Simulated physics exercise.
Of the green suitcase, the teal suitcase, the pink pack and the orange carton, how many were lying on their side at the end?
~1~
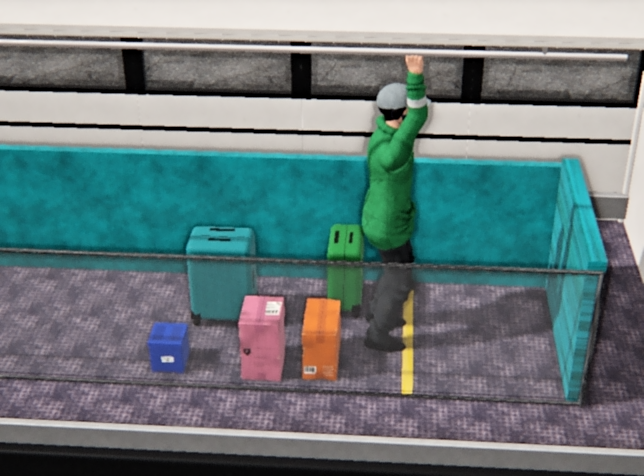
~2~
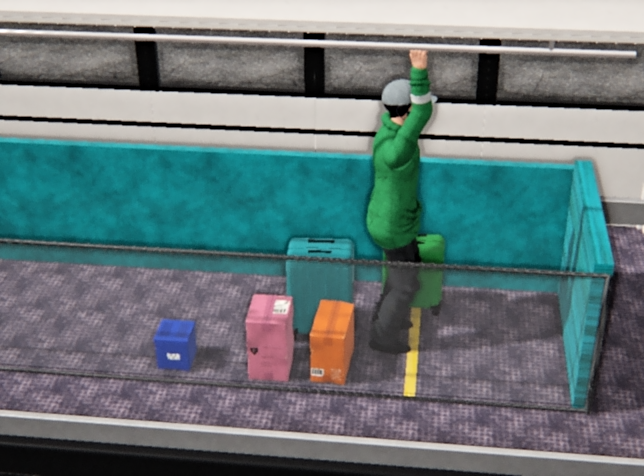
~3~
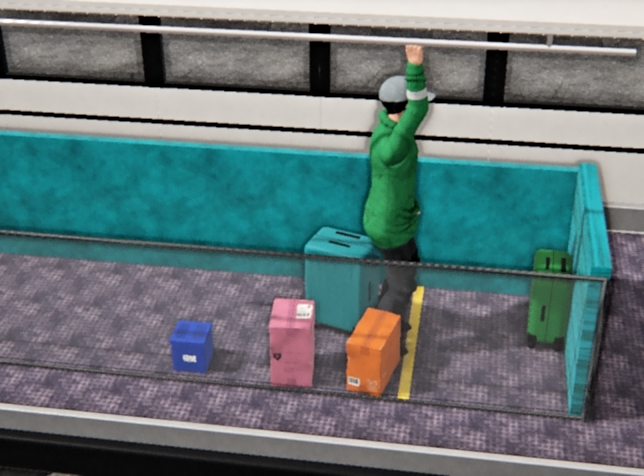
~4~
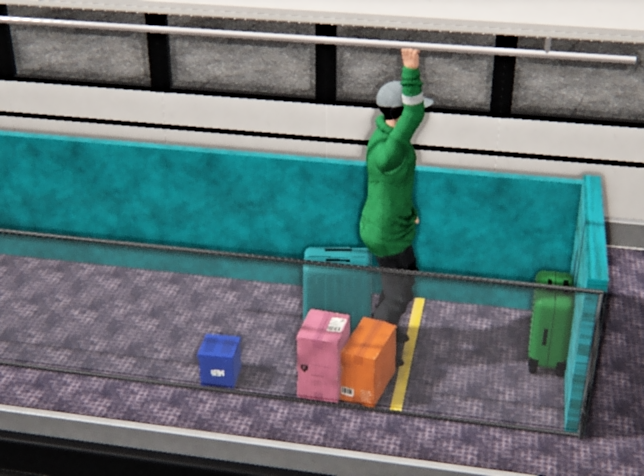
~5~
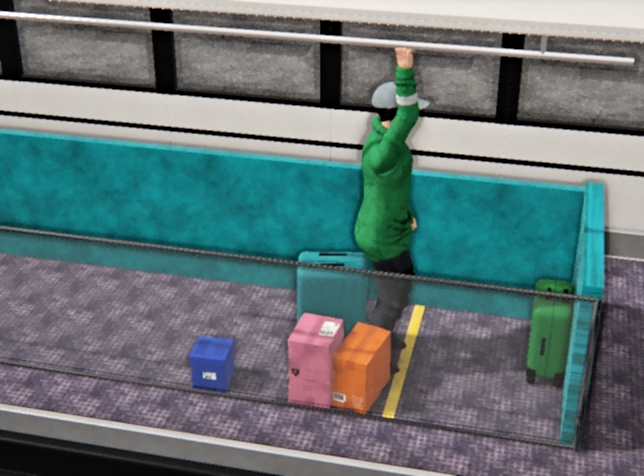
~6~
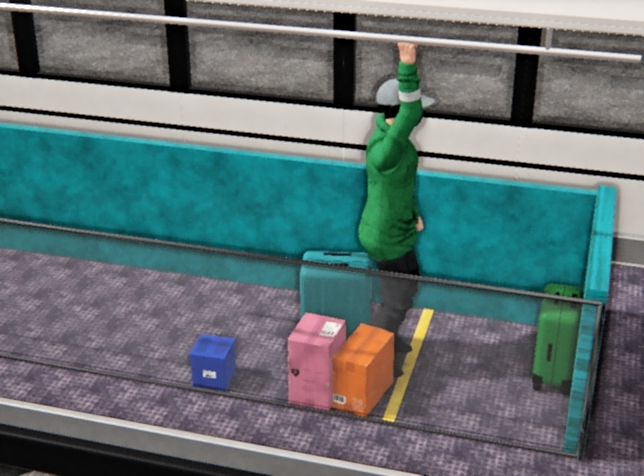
None of them were lying on their side. The two suitcases, the pink pack and the orange carton were all still upright when everything came to rest.
